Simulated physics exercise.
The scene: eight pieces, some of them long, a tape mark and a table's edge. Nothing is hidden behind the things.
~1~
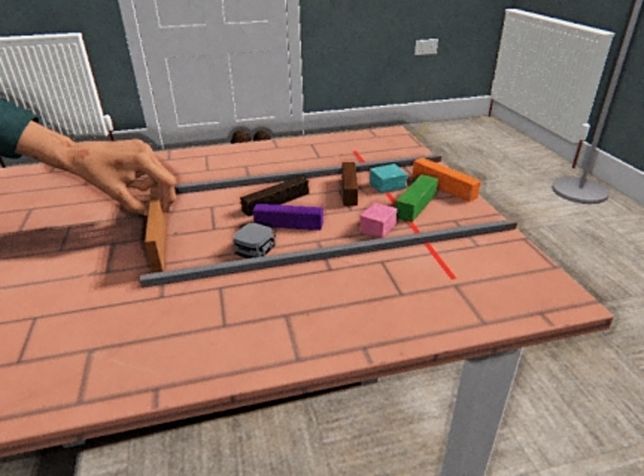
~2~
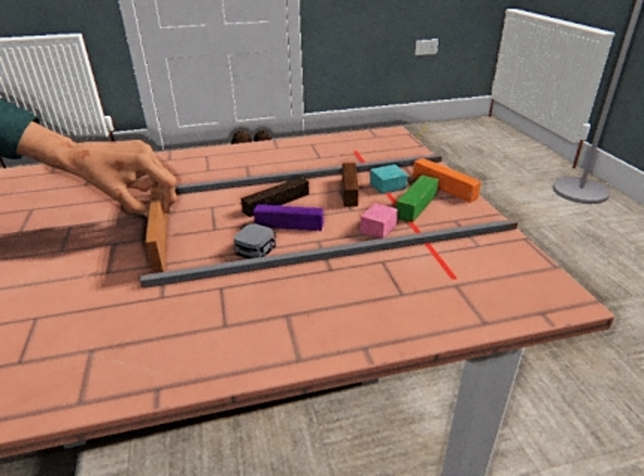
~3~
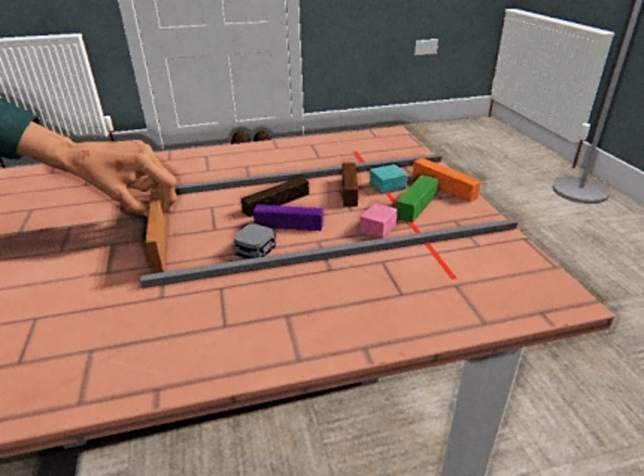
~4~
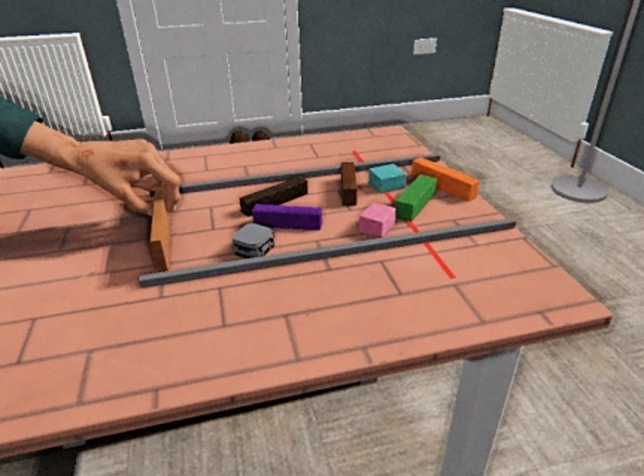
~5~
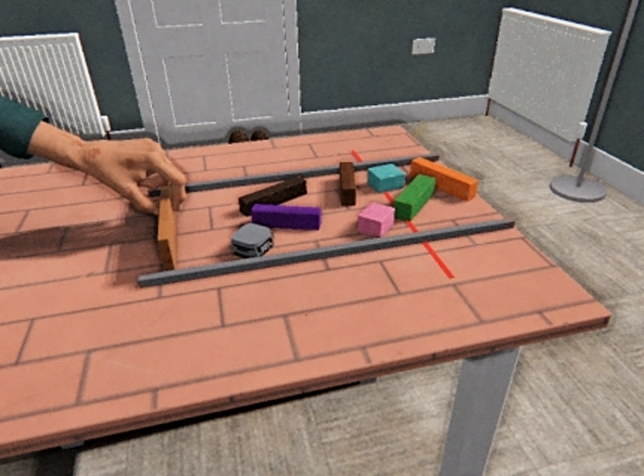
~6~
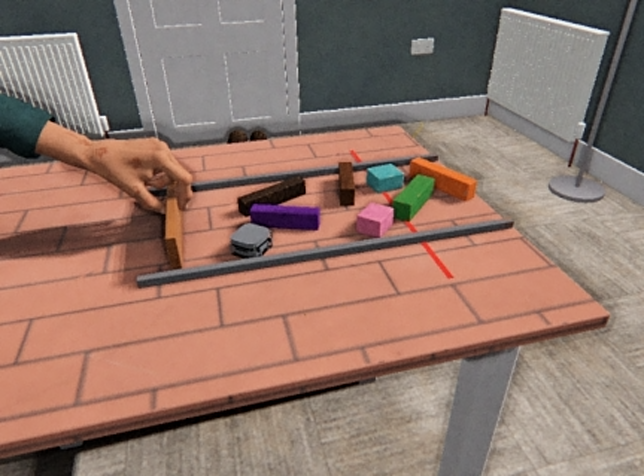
A hand slides an upright wooden board slightly right toward scattered colored blocks between two rails.
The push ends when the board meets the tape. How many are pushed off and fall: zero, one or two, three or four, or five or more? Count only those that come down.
Here the number that fall off is zero.
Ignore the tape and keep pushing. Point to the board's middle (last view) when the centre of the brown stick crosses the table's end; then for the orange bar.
For the brown stick at (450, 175), for the orange bar at (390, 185).
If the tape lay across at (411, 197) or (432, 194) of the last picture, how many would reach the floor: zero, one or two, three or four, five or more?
The falls would be one to two; 3 or 4.
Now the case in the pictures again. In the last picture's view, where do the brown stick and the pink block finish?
About (399, 177), and the other about (472, 211).
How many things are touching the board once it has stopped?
The number is 3.
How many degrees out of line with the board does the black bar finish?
About 0°.
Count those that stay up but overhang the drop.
The number is 1.
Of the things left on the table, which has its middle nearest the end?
Foremost is the orange bar.
A little later, none off yet; orange bar at rest near (441, 178); green bar at rest near (414, 197); turquoise block at rest near (385, 178).
When it is over, the number that fall off is zero.
